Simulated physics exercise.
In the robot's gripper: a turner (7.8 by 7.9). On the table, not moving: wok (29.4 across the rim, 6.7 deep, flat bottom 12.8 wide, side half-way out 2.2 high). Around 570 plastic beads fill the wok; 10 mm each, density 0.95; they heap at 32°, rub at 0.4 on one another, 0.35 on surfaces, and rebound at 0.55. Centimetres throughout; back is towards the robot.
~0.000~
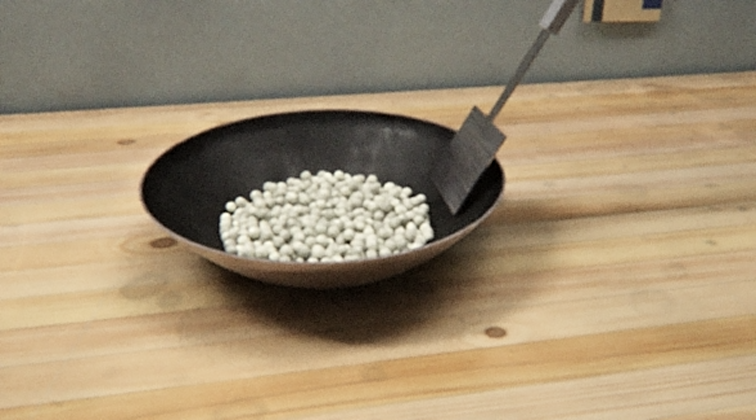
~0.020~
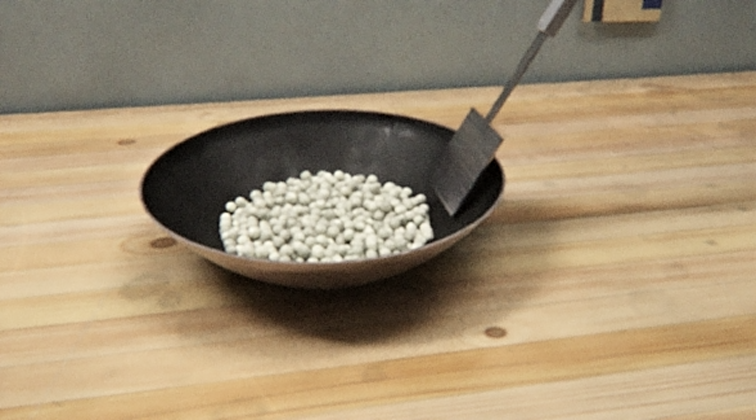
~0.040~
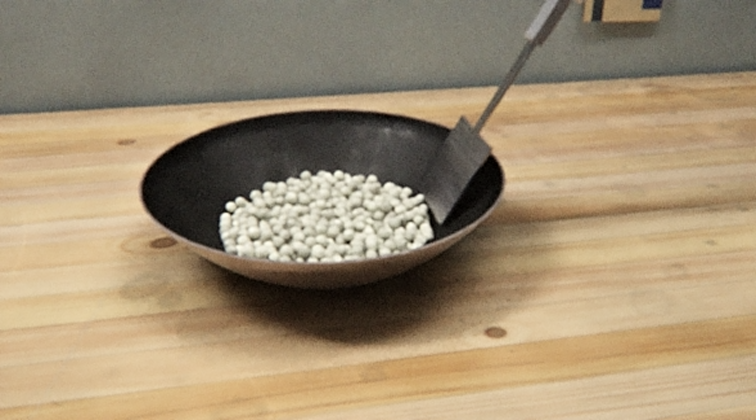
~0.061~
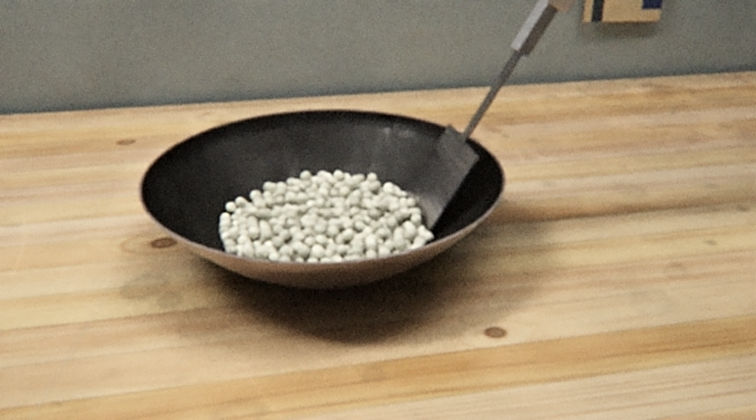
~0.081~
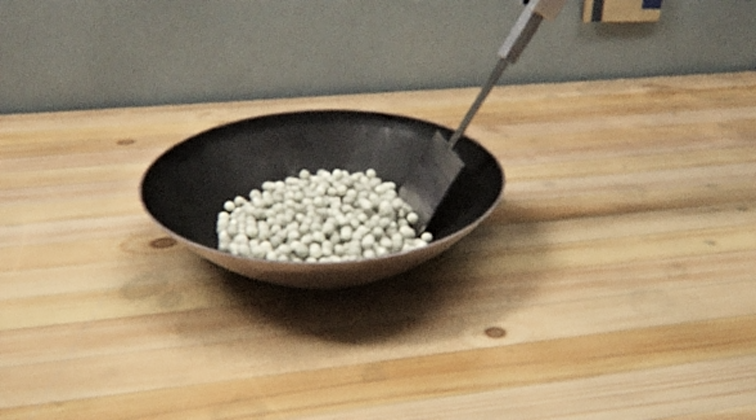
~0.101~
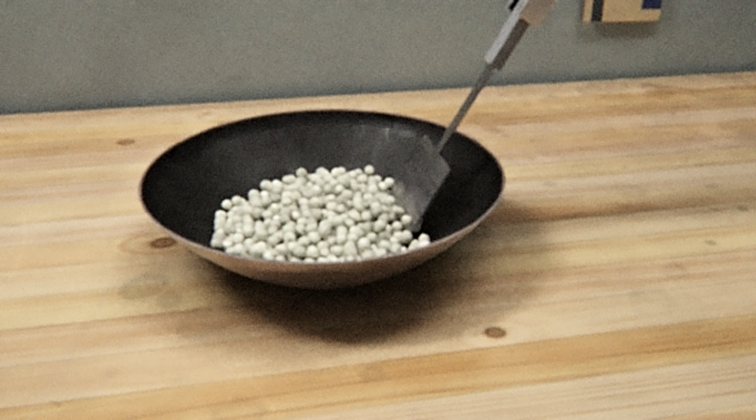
On a wooden table, a metal turner slid down the right side of a black wok and moved left into the pile of small pale beads, nudging them slightly leftward while the wok stayed still.
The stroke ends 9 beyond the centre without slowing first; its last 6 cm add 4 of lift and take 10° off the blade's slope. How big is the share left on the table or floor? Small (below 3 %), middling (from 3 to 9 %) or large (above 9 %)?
A middling share, from 3 to 9 %, ends on the table or floor.
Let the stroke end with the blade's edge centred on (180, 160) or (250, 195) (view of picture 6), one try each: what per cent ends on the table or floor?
Some 15 and 0 per cent.
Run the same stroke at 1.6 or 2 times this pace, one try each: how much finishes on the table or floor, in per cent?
About 15 and 20 per cent.
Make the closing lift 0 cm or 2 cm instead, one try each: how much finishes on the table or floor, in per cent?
Some 0 and 5 per cent.
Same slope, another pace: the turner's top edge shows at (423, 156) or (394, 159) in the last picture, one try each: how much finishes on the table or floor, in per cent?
About 15 and 20 per cent.
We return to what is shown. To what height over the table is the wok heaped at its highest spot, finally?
About 5.5 cm.
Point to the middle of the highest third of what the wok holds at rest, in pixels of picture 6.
Around (231, 218).
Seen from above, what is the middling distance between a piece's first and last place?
About 3 cm.
By 0.20 s, sloping 60°, highest piece 4 above the table; 569 in the wok.
By 0.30 s, sloping 56°, highest piece 6 above the table; 569 in the wok.
By 0.55 s, sloping 50°, highest piece 8 above the table; 540 in the wok, 20 on the table or floor, 9 on the blade or in flight.
By 1.60 s, sloping 50°, highest piece 6 above the table; 538 in the wok, 31 on the table or floor.
Final count, 538 in the wok, 31 on the table or floor. That is 5 % on the table or floor.
